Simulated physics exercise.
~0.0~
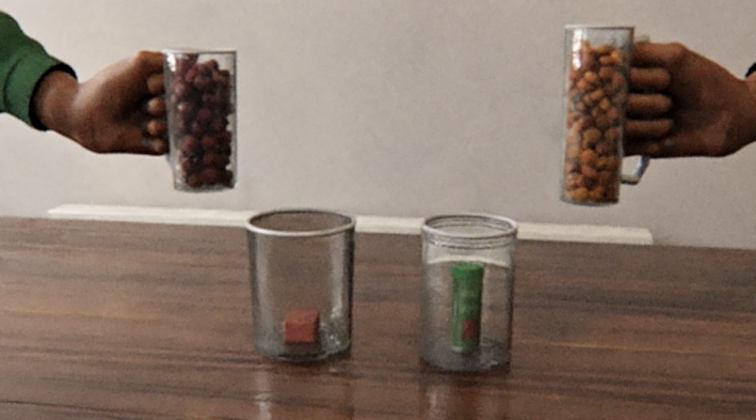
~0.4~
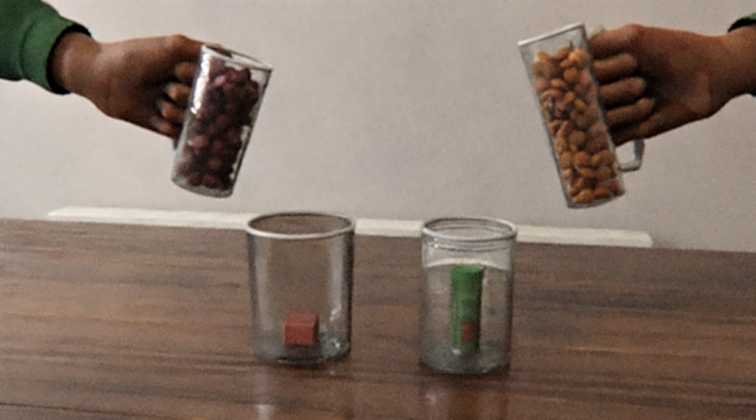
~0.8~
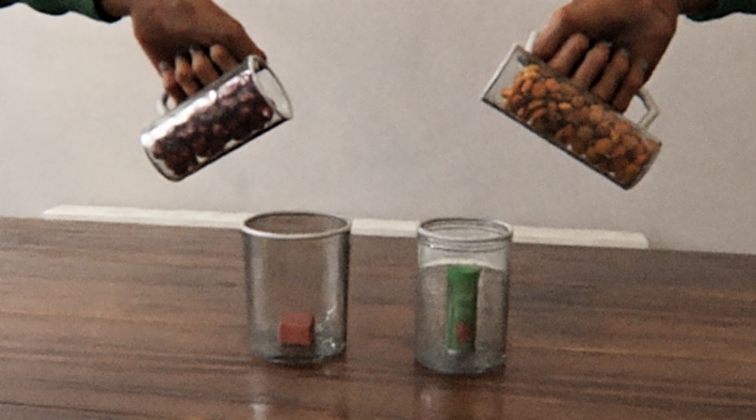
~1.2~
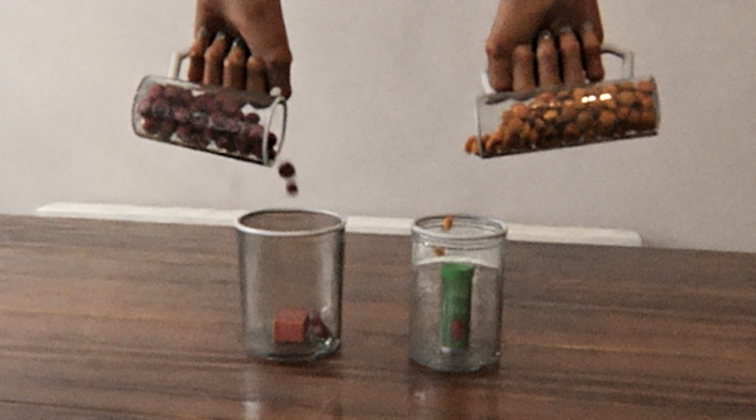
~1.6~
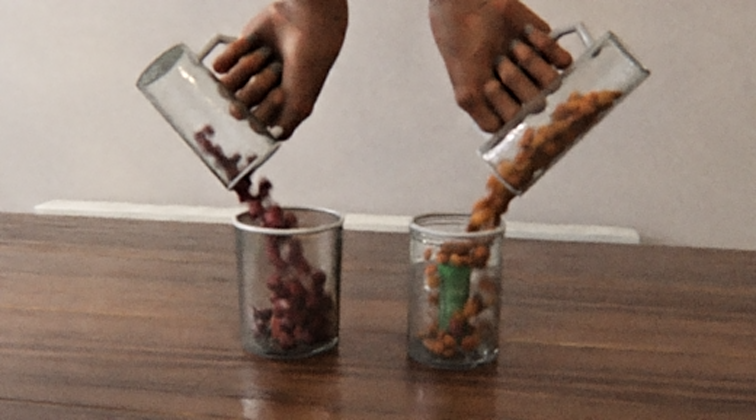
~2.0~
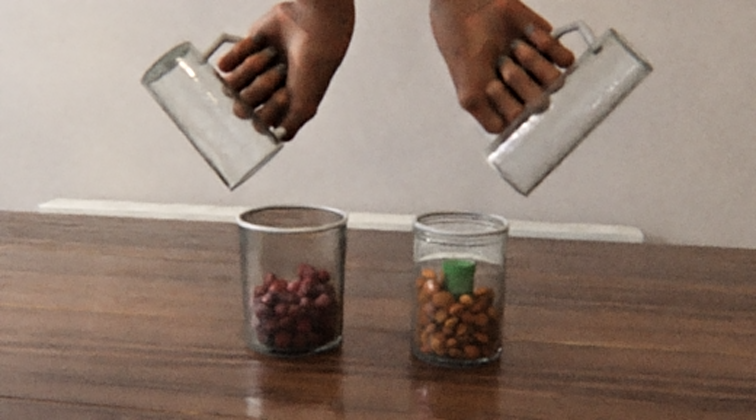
In this clip, two hands tip clear mugs of dark red and orange-brown pieces into a glass holding a small red block and a jar holding a green cylinder, emptying both mugs; the block ends up covered, while the cylinder's top still shows.
